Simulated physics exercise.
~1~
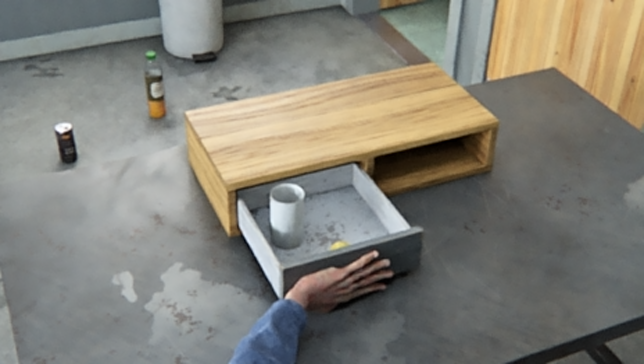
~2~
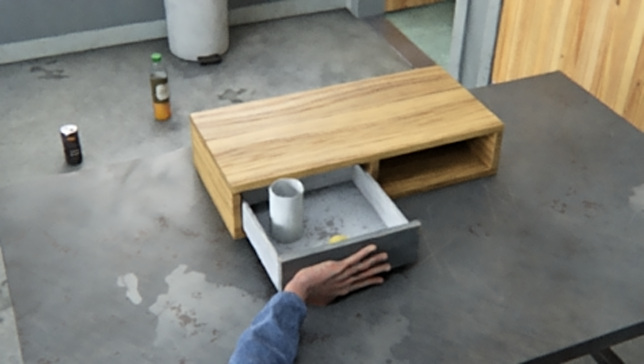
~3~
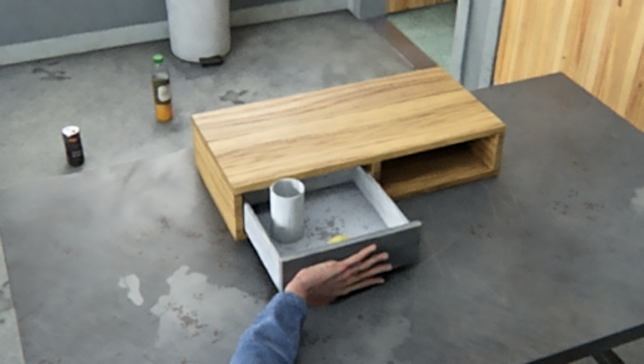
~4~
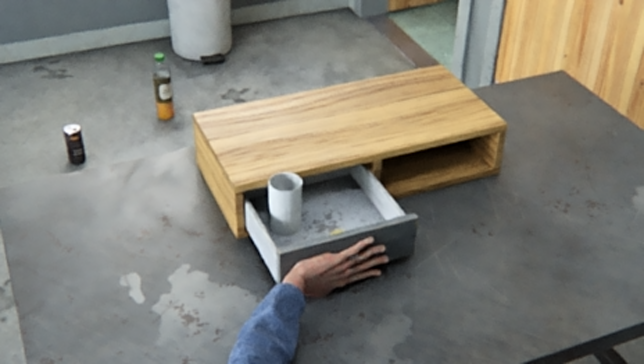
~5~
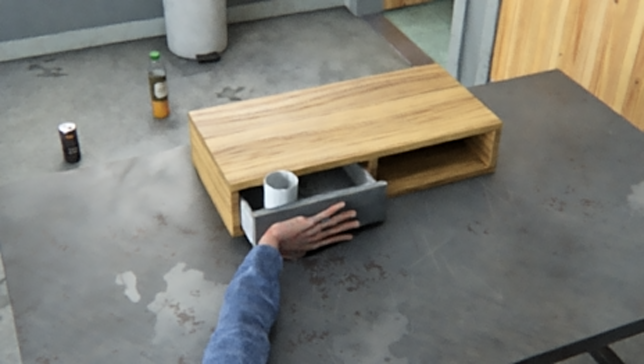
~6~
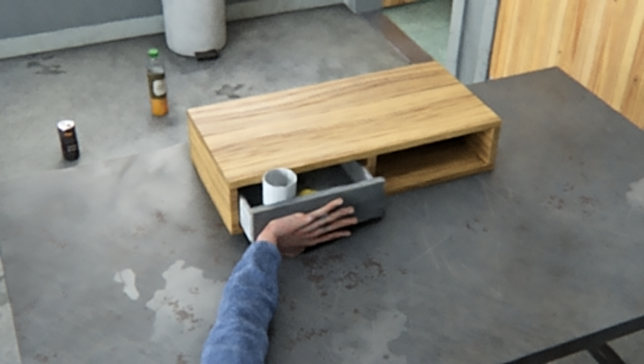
On a worn grey tabletop, a wooden chest sits with its grey drawer pulled out, holding an upright white beaker and a small yellow lemon, while a bottle and a dark can stand off to the left. A hand in a blue sleeve rests against the drawer front, and at first almost nothing moves. The hand then pushes the drawer inward, carrying the beaker toward the opening as the lemon slips from view. The drawer slides farther in, then stops partway. The lemon shows again beside the still upright beaker, and the drawer stays ajar with the hand against it.
